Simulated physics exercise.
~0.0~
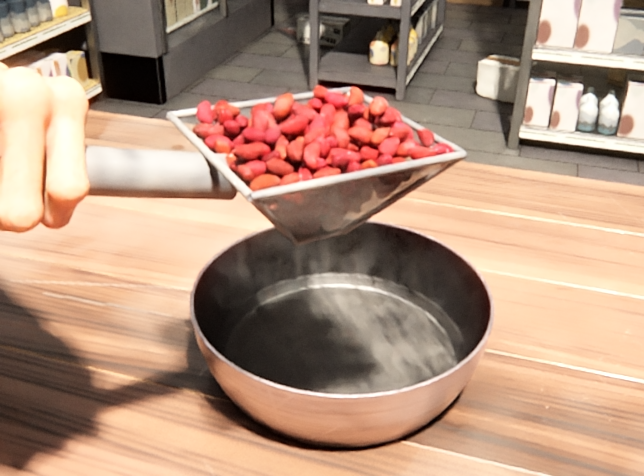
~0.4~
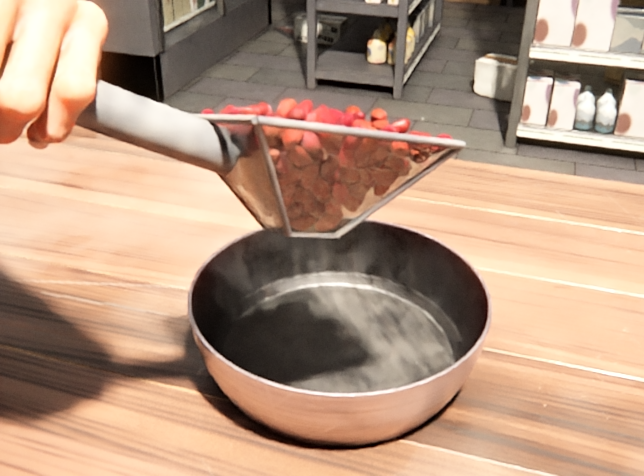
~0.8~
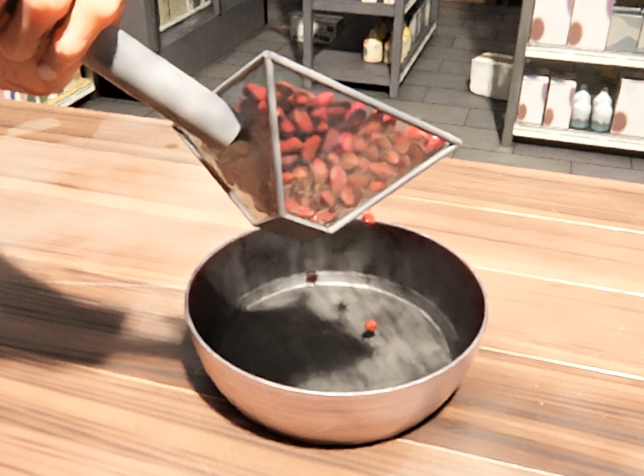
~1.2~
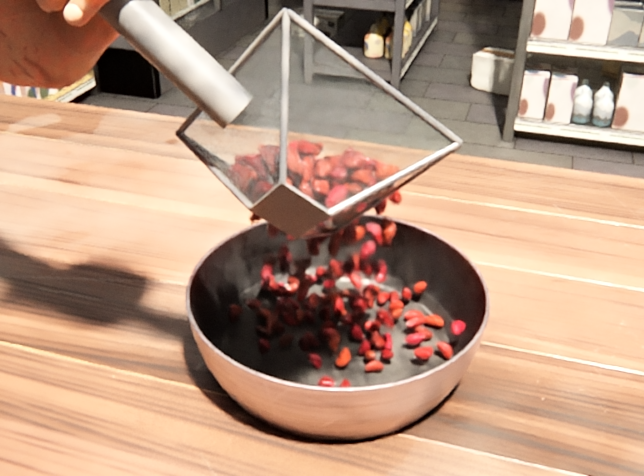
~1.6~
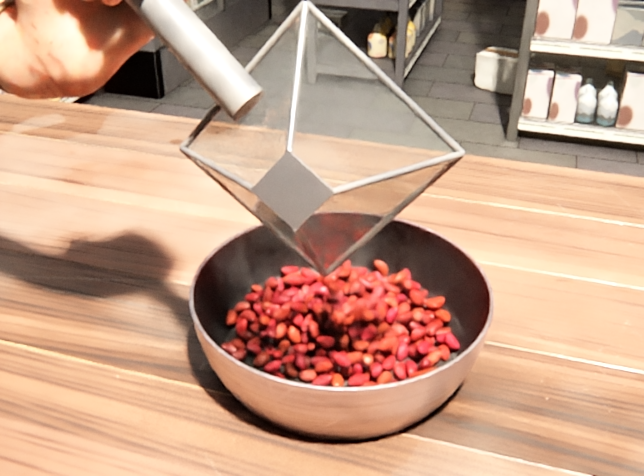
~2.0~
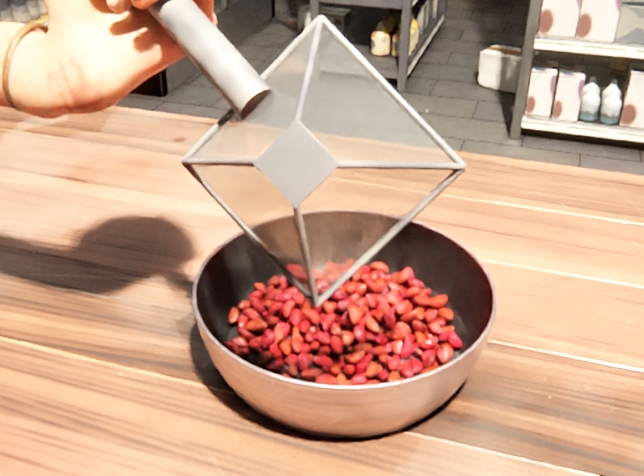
On a wooden counter in what looked like a shop, a hand tilted a clear, metal-edged scoop of red kidney beans over a round pan; a few dropped first, then the rest tumbled in, leaving the scoop empty above the bean-filled pan.
